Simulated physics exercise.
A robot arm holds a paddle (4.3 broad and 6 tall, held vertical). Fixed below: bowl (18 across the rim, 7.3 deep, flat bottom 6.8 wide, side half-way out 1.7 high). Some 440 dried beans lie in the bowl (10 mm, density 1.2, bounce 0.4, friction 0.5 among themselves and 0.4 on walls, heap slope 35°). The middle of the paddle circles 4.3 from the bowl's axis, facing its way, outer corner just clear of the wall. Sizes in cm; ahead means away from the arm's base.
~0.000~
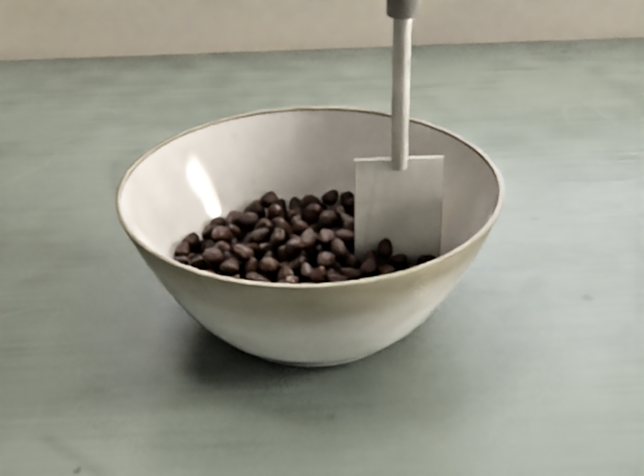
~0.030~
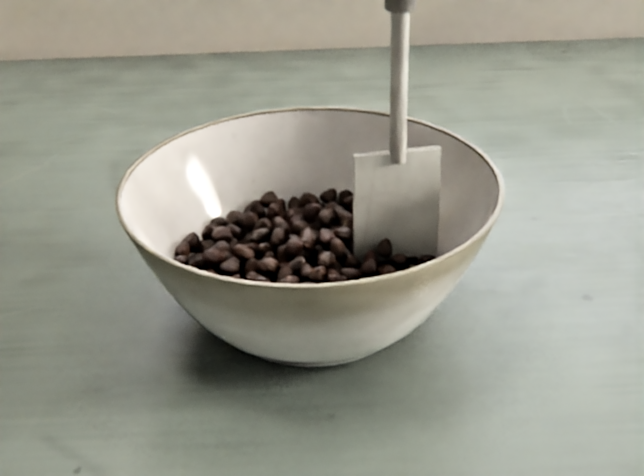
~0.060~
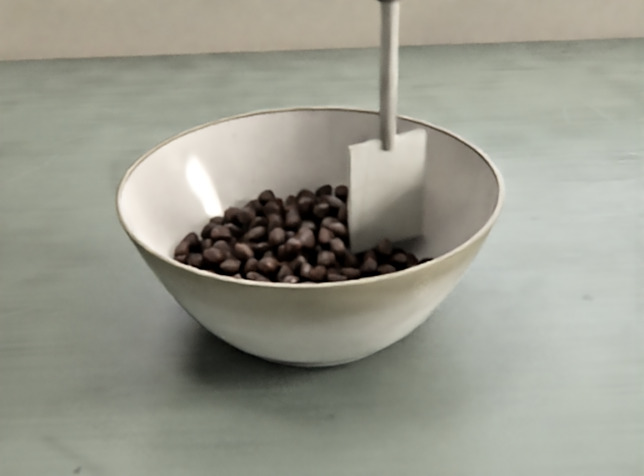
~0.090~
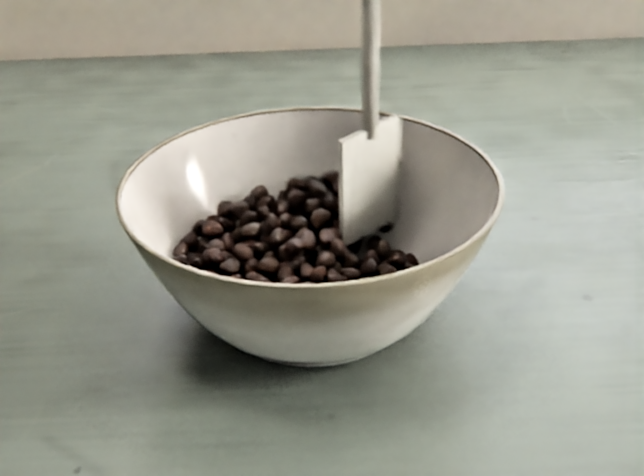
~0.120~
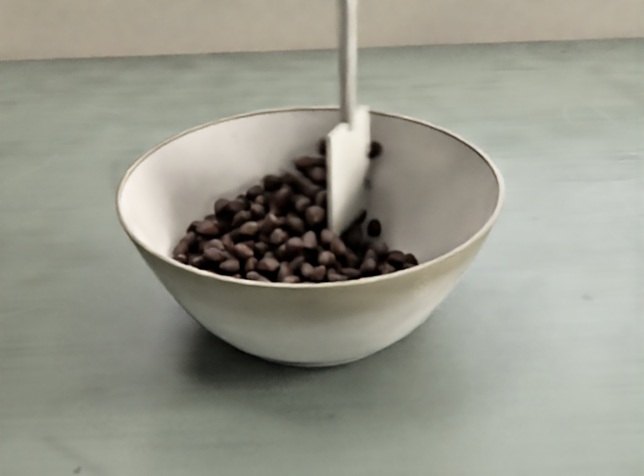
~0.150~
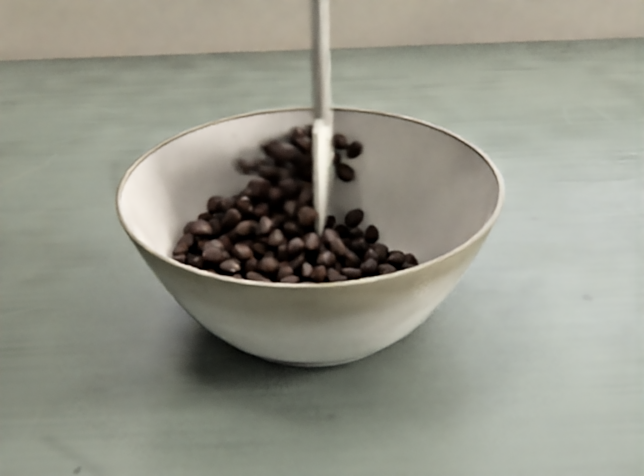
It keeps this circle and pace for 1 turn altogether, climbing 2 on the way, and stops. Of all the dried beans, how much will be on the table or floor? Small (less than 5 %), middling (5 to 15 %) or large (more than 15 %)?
On the table or floor the share is small, less than 5 %.
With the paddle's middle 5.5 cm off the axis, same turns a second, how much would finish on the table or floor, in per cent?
It would be near 0 per cent.
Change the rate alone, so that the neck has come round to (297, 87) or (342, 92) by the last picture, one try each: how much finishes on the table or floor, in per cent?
Some 5 and 0 per cent.
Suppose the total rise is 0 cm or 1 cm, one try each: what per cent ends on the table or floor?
About 0 and 0 per cent.
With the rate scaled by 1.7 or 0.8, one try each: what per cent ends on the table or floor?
Some 10 and 0 per cent.
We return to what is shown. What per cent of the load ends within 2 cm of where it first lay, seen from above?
Some 65 per cent.
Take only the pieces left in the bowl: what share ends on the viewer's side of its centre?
Some 55 per cent.
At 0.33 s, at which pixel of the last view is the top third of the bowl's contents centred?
Around (222, 261).
After 0.33 s, 187° round, highest piece 9 above the table; 441 in the bowl, 2 in flight or on the tool.
After 0.50 s, 294° round, highest piece 8 above the table; 436 in the bowl, 6 on the table or floor, 1 in flight or on the tool.
After 0.79 s, 0° round, highest piece 6 above the table; 436 in the bowl, 7 on the table or floor.
After 1.49 s, 0° round, highest piece 6 above the table; 436 in the bowl, 7 on the table or floor.
In the end, 436 in the bowl, 7 on the table or floor. That is 2 % on the table or floor.
